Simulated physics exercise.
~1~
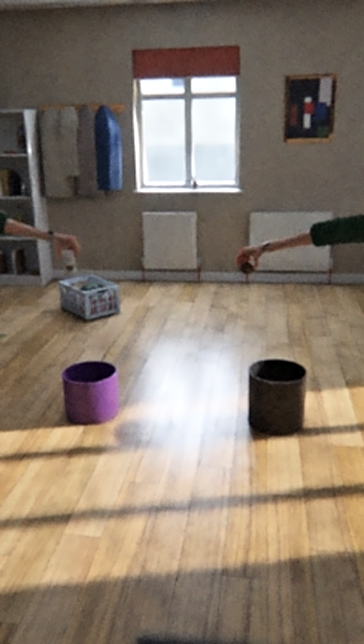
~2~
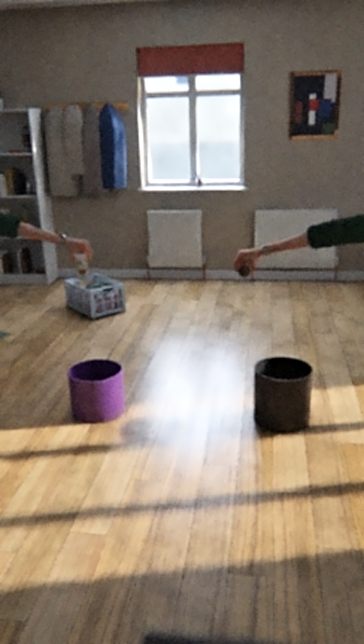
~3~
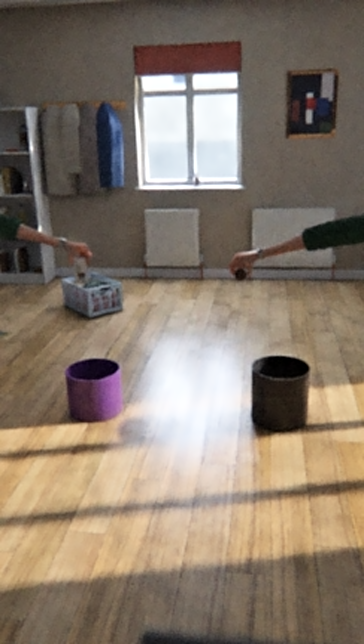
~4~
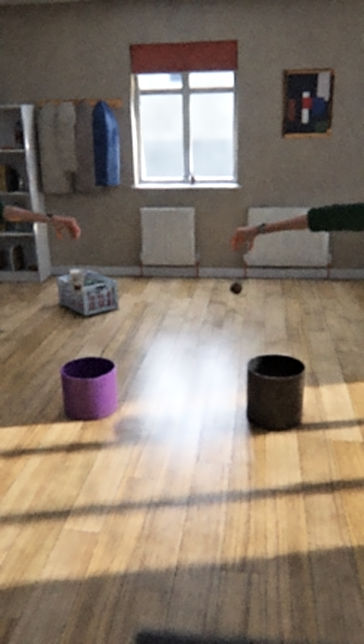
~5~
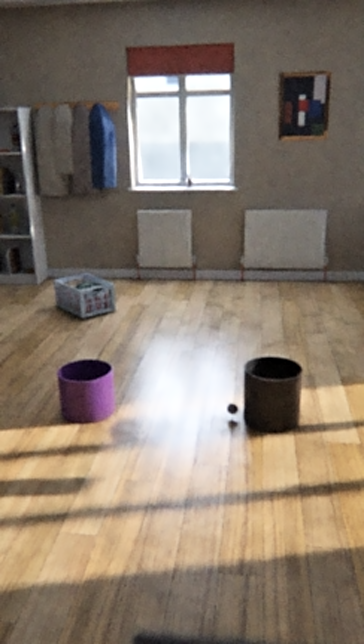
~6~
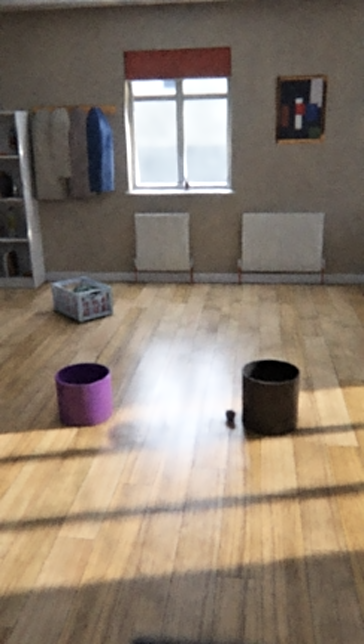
Two hands releasing a small brown onion and a white tin above two containers, the onion landing beside the dark bucket.
